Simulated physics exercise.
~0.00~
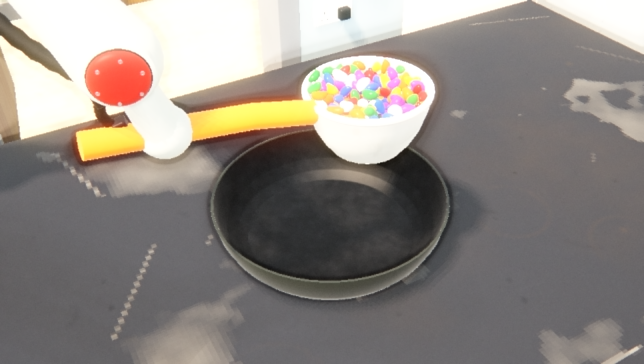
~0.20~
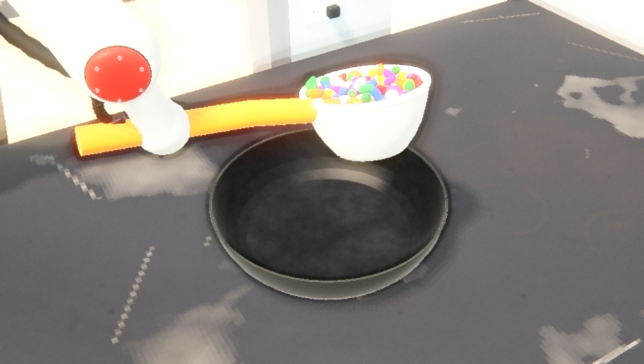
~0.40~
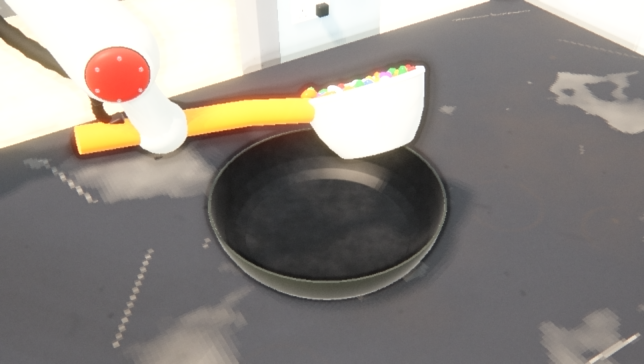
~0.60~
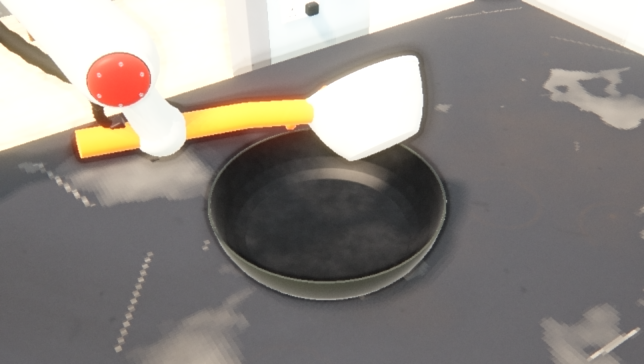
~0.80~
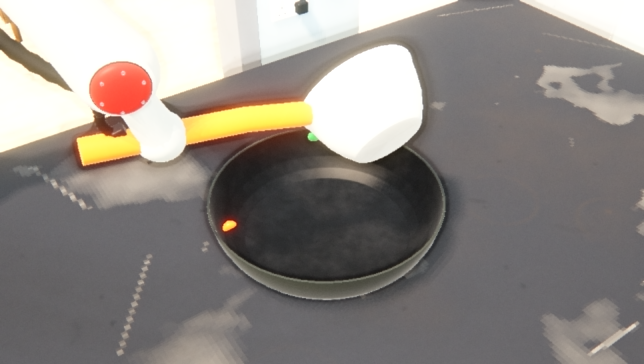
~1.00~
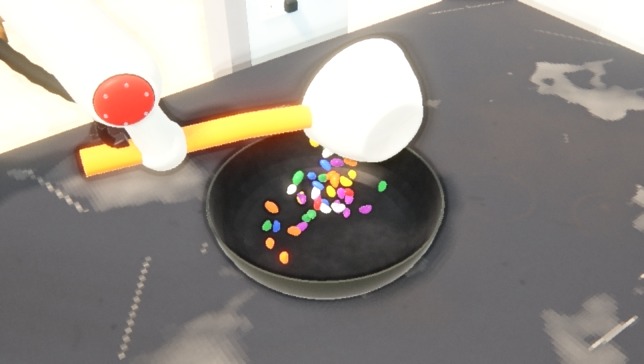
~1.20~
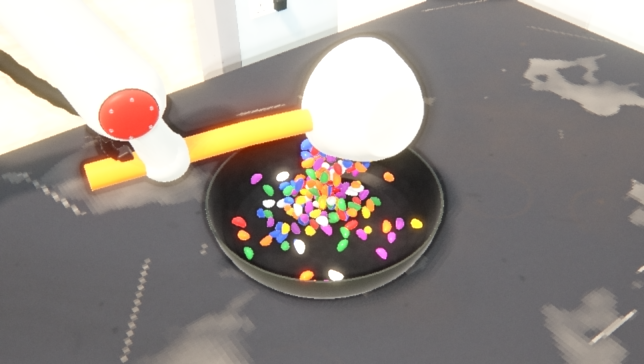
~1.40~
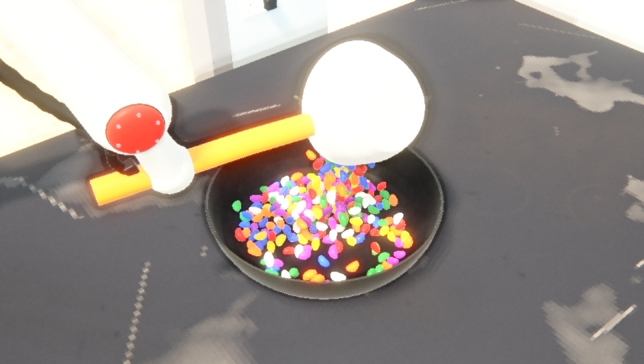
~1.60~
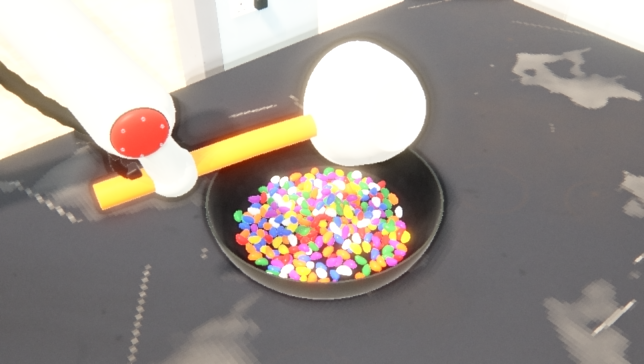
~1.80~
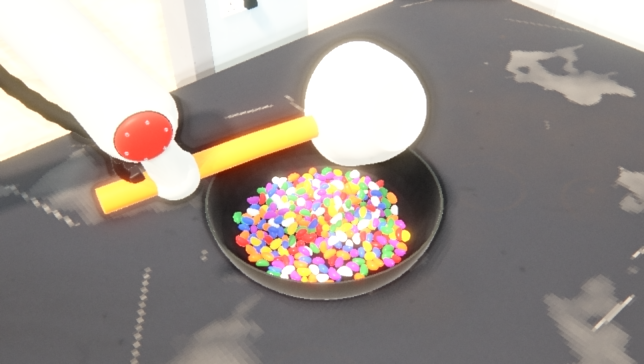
White ladle on a robot arm tipping over, pouring colourful jelly beans into a dark pan, then staying upturned above the heap.
